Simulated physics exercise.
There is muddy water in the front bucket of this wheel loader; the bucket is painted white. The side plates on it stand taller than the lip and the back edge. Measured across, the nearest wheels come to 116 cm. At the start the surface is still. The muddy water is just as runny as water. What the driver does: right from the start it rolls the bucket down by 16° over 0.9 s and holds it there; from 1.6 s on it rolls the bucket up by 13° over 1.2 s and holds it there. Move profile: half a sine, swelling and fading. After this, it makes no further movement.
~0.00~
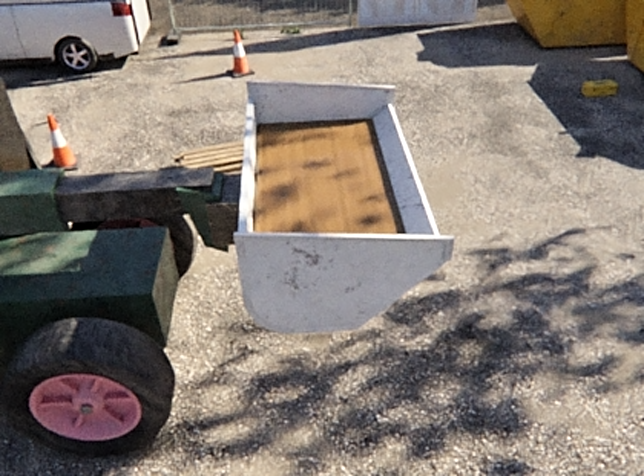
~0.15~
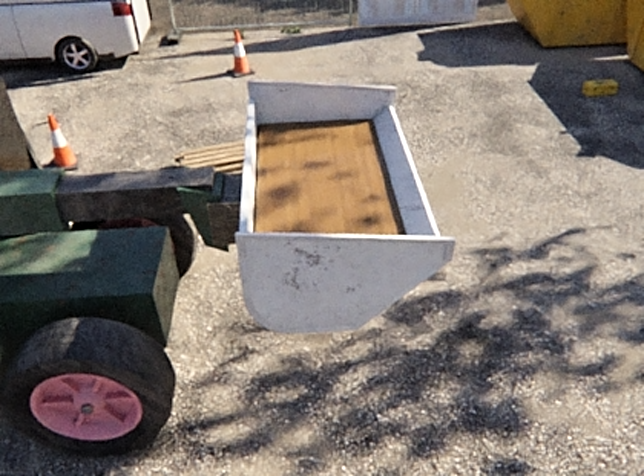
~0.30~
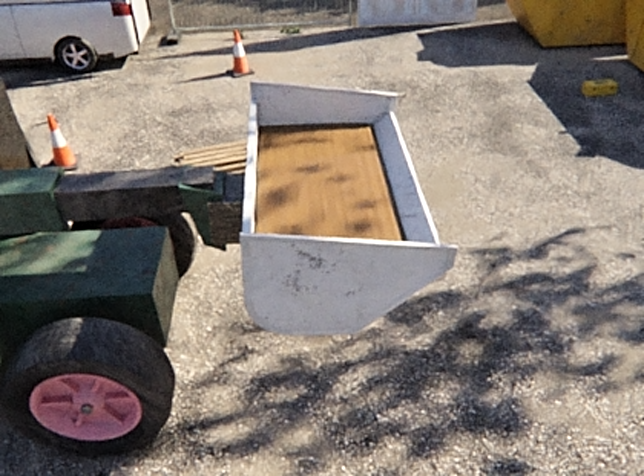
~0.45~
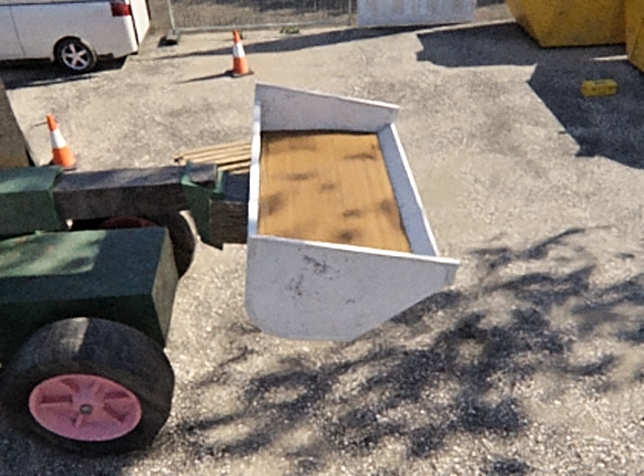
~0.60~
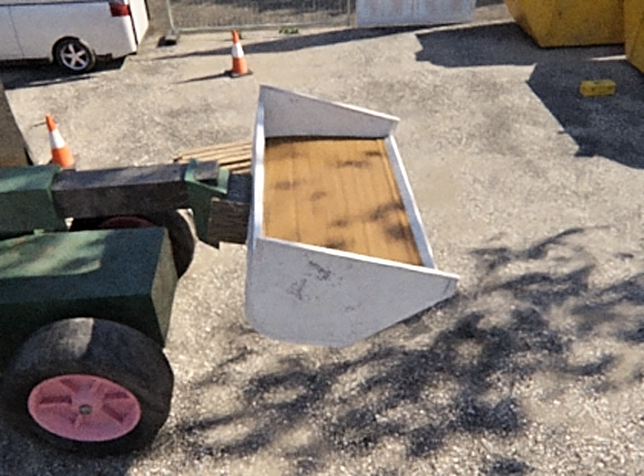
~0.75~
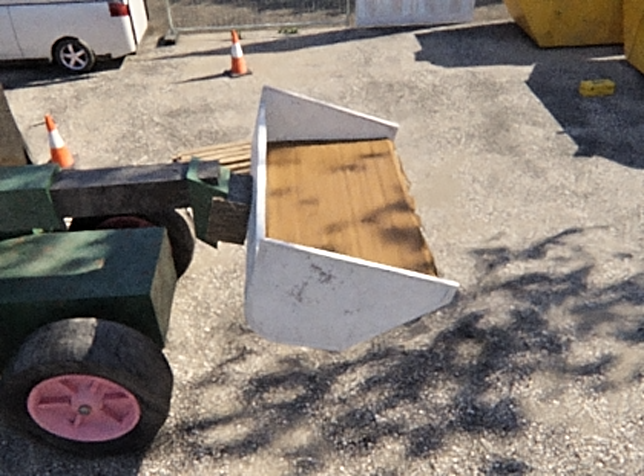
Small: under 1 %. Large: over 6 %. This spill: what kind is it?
Large.
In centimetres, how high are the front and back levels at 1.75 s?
It reads roughly 36 cm up front and 24 cm at the back.
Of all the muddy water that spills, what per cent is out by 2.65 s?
About 100 percent, give or take.
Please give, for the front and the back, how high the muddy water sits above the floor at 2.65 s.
Front: 36 cm; back: 32 cm.
By 1.75 s the bucket is at 16° forwards, the surface stands 23 cm at the back and 37 cm at the front; 13 per cent is out, over the front.
By 2.65 s the bucket is at 4° forwards, the surface stands 32 cm at the back and 37 cm at the front; 13 per cent is out, over the front.
By 3.60 s the bucket is at 4° forwards, the surface stands 30 cm at the back and 36 cm at the front; 13 per cent is out, over the front.
By 5.68 s 13 per cent is out, over the front, 90 of 670 litres.
